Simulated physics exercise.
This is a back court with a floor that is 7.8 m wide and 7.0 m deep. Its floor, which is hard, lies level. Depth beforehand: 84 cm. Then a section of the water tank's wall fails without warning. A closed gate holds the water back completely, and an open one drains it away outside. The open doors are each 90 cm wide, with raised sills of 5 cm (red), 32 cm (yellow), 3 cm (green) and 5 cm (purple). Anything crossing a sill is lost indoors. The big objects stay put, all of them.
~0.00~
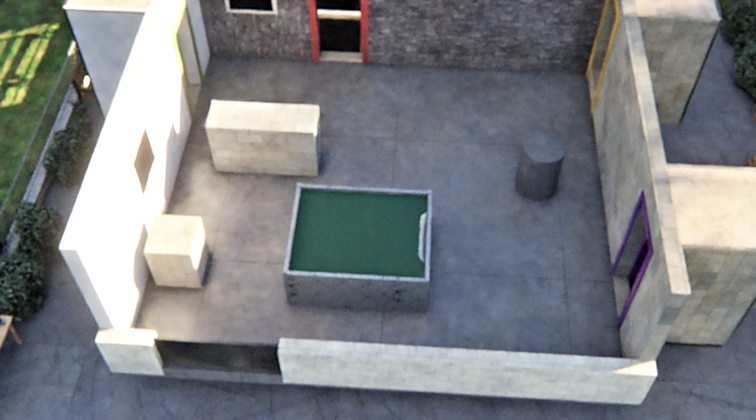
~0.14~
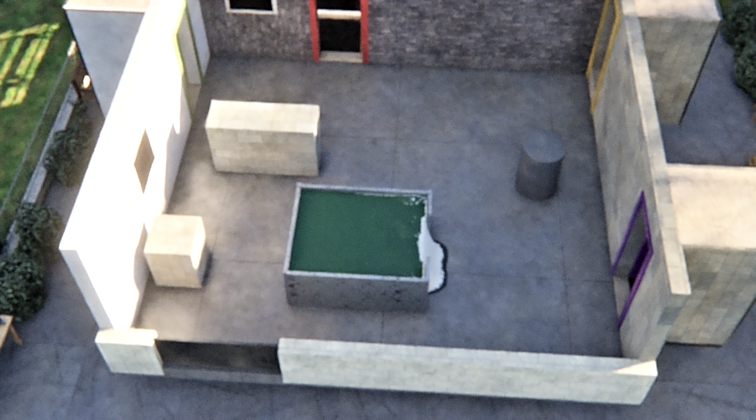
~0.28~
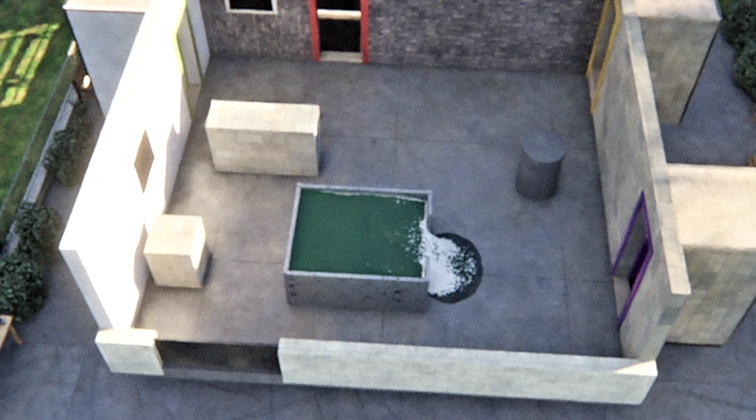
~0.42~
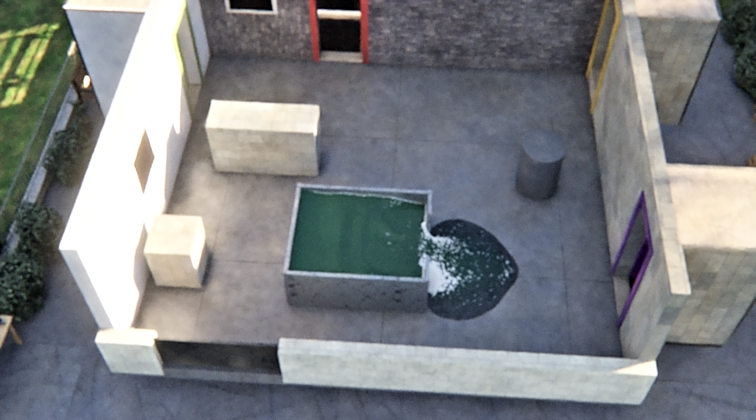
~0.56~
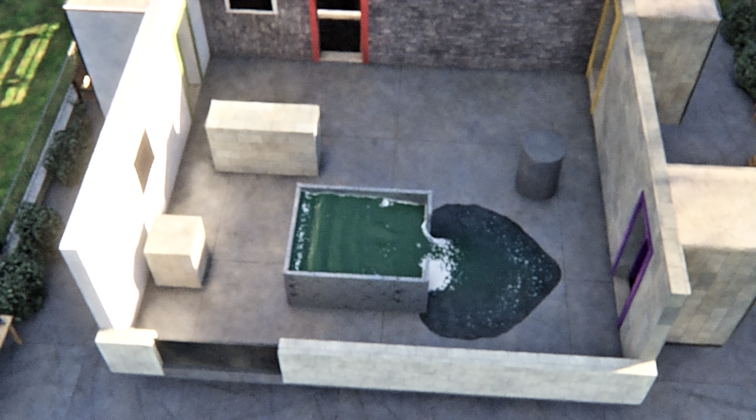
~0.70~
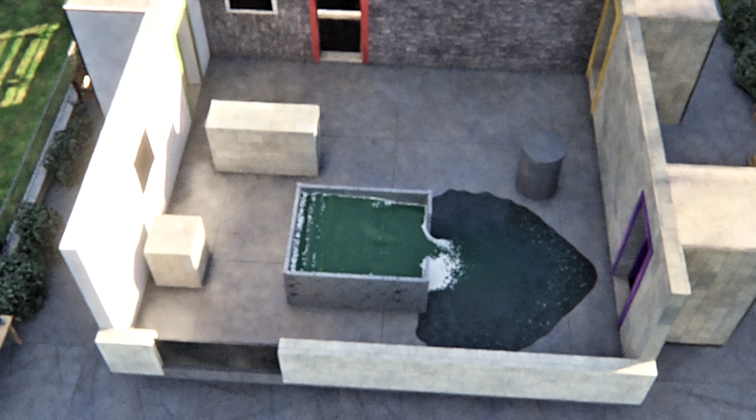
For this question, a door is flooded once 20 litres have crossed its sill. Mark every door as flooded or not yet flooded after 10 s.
After that time, red door: Not yet flooded; yellow door: Not yet flooded; green door: Not yet flooded; purple door: Flooded.
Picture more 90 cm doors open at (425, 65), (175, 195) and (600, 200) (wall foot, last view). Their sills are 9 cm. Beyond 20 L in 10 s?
In sequence the answers are less than that, less than that and more than that.
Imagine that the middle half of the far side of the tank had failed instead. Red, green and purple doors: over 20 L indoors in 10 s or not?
Then it goes red too high, green too high, purple fine.
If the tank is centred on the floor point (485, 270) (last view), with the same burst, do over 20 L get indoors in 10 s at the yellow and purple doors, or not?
So the yellow door keeps within it and the purple door tops the limit.
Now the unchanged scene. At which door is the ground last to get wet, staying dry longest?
Green.
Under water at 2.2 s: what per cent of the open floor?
Covered: Roughly 30 %.
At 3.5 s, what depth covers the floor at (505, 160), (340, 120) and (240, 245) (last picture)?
Around 2 cm, 0 cm and 0 cm, in the order given.
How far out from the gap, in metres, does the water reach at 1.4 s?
About 3.8 m out.
After 1.4 s water covers 25 % of the floor and is deepest (42 cm) near (623, 382); red door not reached, yellow door not reached, green door not reached, purple door 13 cm at the sill, 48 L in.
After 2.2 s water covers 30 % of the floor and is deepest (34 cm) near (604, 224); red door not reached, yellow door not reached, green door not reached, purple door 22 cm at the sill, 166 L in.
After 3.5 s water covers 35 % of the floor and is deepest (23 cm) near (439, 265); red door not reached, yellow door 4 cm at the sill, 0 L in, green door not reached, purple door 20 cm at the sill, 343 L in.
After 6.0 s water covers 55 % of the floor and is deepest (16 cm) near (612, 293); red door 2 cm at the sill, 0 L in, yellow door 11 cm at the sill, 0 L in, green door not reached, purple door 15 cm at the sill, 508 L in.
After 10.0 s water covers 85 % of the floor and is deepest (10 cm) near (615, 311); red door 3 cm at the sill, 0 L in, yellow door 9 cm at the sill, 0 L in, green door 6 cm at the sill, 0 L in, purple door 10 cm at the sill, 600 L in.
